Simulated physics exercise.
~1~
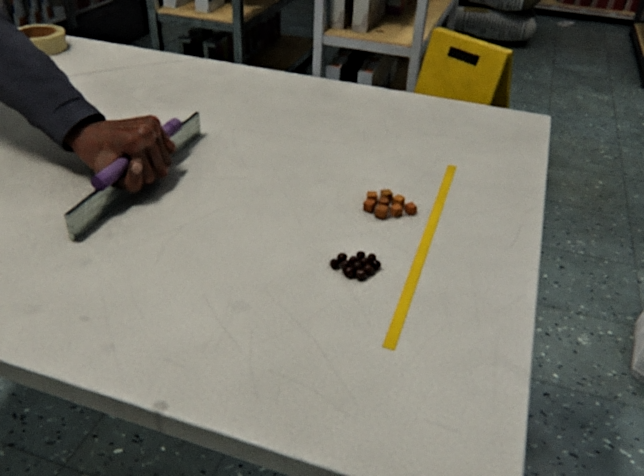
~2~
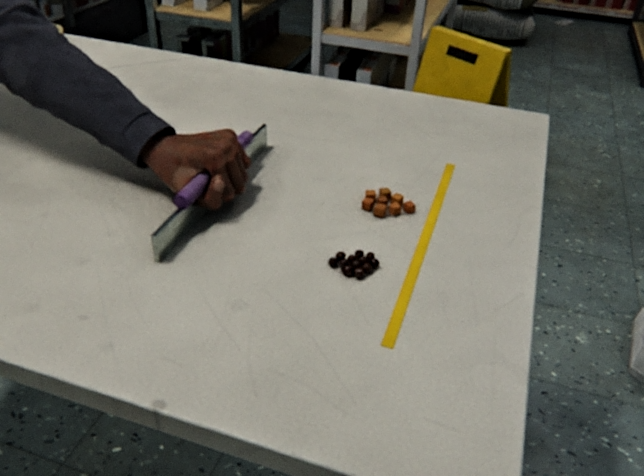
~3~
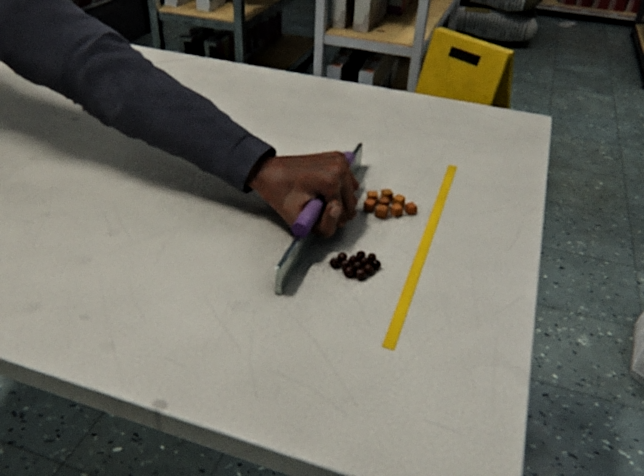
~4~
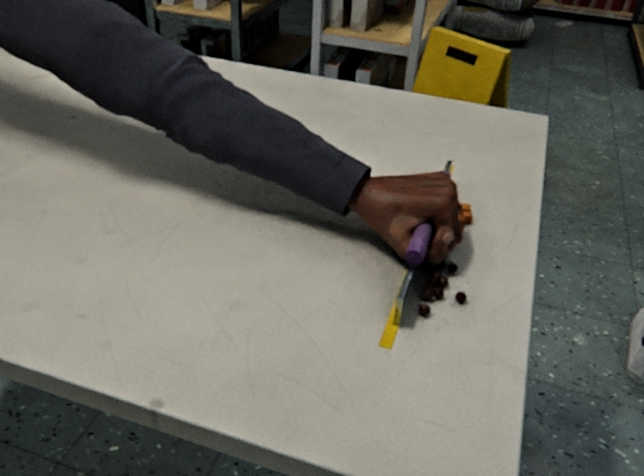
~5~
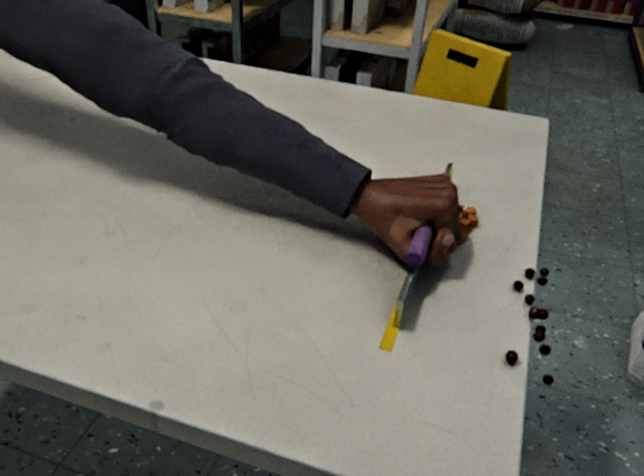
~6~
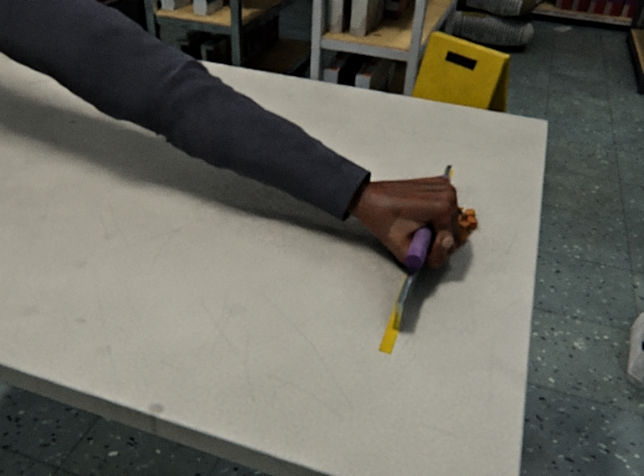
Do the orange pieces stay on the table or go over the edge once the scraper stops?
The orange pieces stay on the table, bunched in front of the scraper, while dark balls roll off the edge.
